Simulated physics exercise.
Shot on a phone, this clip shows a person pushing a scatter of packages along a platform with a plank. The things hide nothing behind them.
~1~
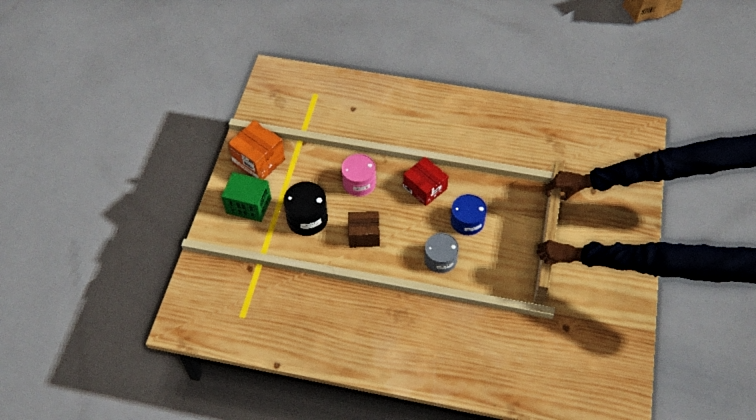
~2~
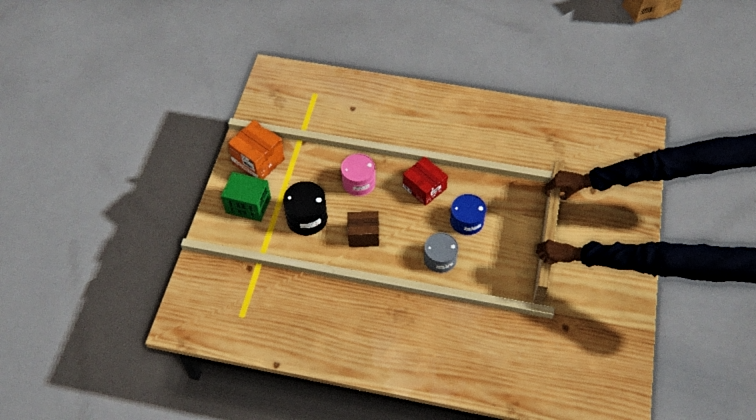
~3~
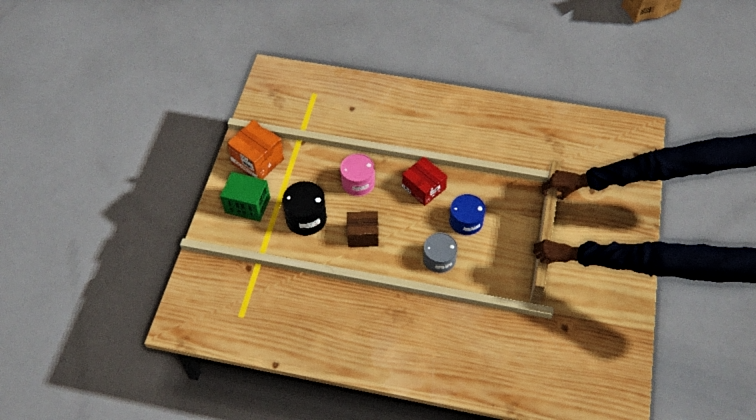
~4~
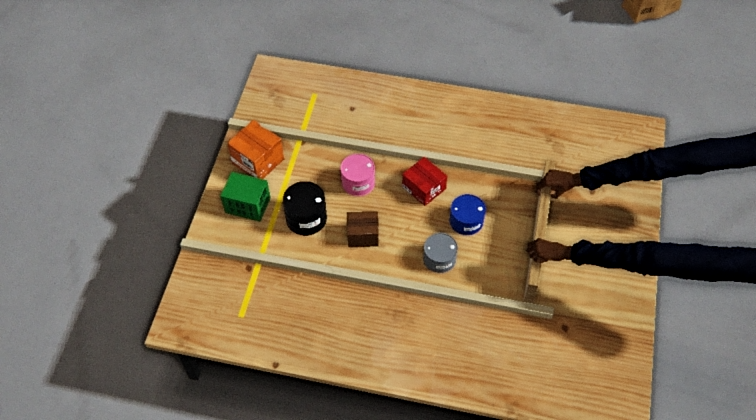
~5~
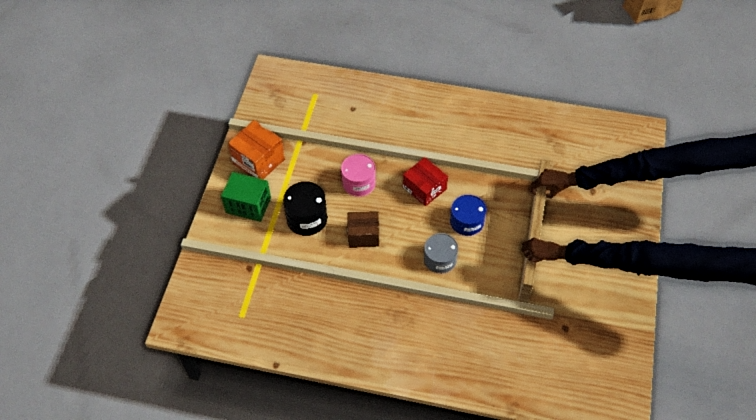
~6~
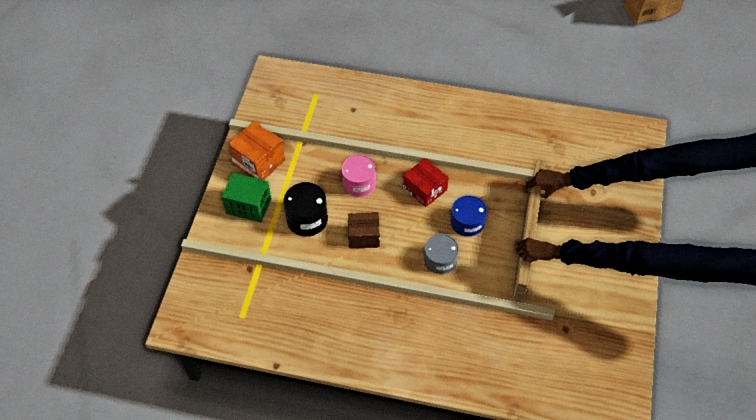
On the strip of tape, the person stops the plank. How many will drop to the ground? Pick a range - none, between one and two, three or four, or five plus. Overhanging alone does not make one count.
Range: Between one and two.
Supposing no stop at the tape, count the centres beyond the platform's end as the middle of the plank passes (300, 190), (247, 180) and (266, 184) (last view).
First 1, next 4, last 3.
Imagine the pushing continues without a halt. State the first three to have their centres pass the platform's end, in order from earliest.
Green crate, orange parcel, black canister.
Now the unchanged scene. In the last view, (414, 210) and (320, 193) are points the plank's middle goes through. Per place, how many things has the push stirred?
The counts are 4 and 8.
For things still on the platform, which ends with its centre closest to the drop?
The black canister is the one.
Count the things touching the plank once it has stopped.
It's 3.
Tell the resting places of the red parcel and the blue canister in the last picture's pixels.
They come to rest around (280, 149) and (268, 181).
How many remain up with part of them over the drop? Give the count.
As for overhanging, the count is 1.
A little later, none off yet; orange parcel at rest near (257, 152); green crate at rest near (247, 198); black canister at rest near (306, 209).
Next, none off yet; orange parcel at rest near (257, 152); green crate moving near (243, 197); black canister shifted about its own width near (283, 198).
When it is over, the number that fall off is one or two; down, green crate and orange parcel.
